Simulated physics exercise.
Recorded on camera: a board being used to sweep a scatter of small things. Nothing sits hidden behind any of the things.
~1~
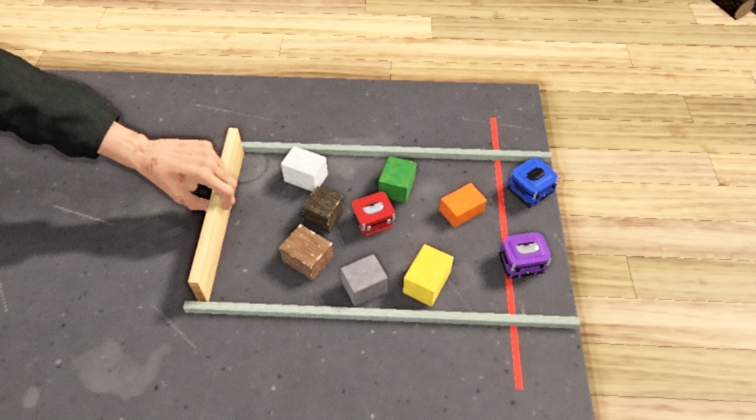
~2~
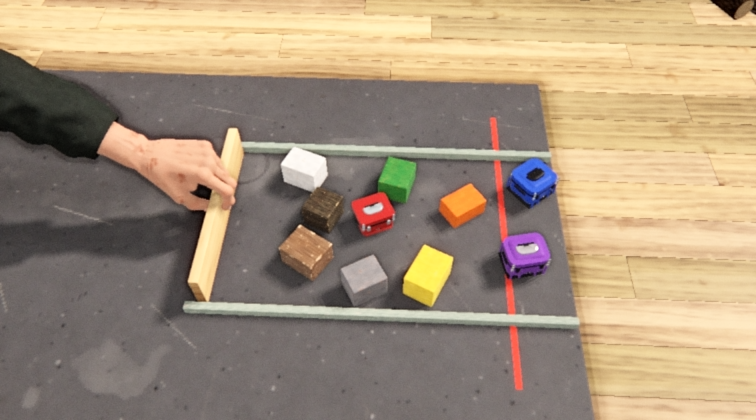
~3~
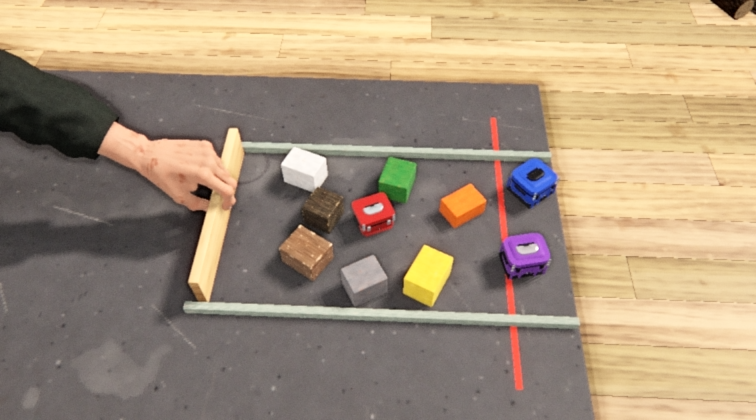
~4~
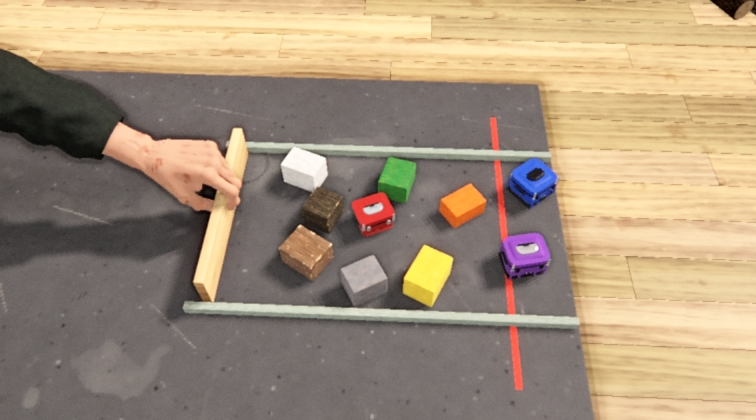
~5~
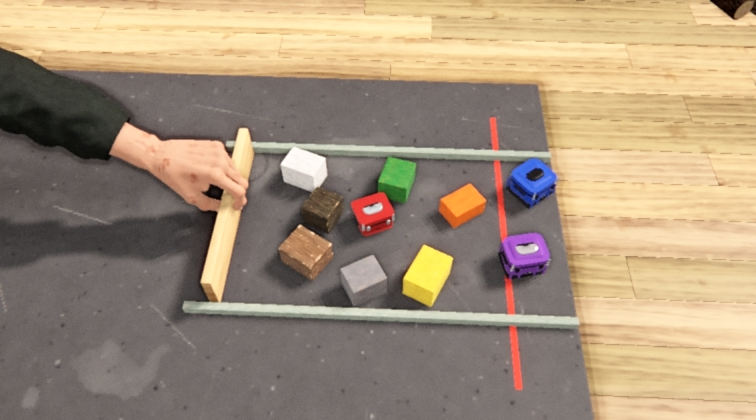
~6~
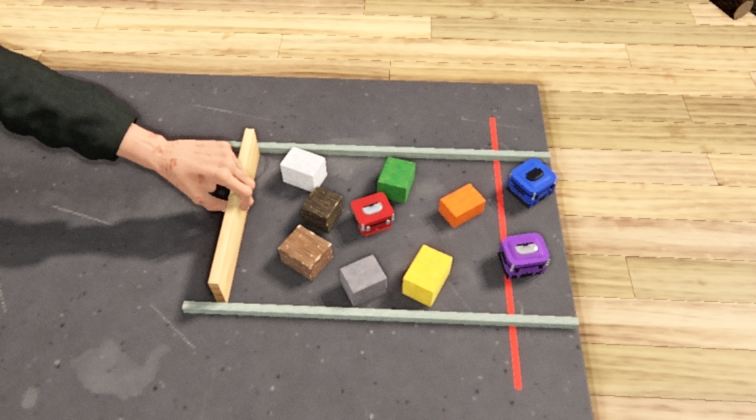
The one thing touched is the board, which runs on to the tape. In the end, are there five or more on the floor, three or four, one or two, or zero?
There are three or four on the floor.
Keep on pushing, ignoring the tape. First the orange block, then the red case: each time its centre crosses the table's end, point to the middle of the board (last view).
The middle is at (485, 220) when it's the orange block, and at (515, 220) when it's the red case.
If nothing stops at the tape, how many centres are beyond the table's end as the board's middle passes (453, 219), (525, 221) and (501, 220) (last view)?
0; 6; 3.
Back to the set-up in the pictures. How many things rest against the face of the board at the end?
4 of them.
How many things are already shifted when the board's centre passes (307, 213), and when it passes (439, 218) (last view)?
The first count is 3, and then it's 10.
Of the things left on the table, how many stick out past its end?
Result: 3.
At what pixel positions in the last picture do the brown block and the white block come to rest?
For the brown block it's (528, 251), and for the white block it's (518, 170).
Early on, none off yet; blue case at rest near (532, 182); purple case at rest near (523, 256); orange block at rest near (462, 206).
A while later, none off yet; blue case at rest near (532, 182); purple case at rest near (523, 256); orange block travelled about its own width near (500, 201).
Finally, the number that fall off is three or four; lost, orange block, purple case and blue case.
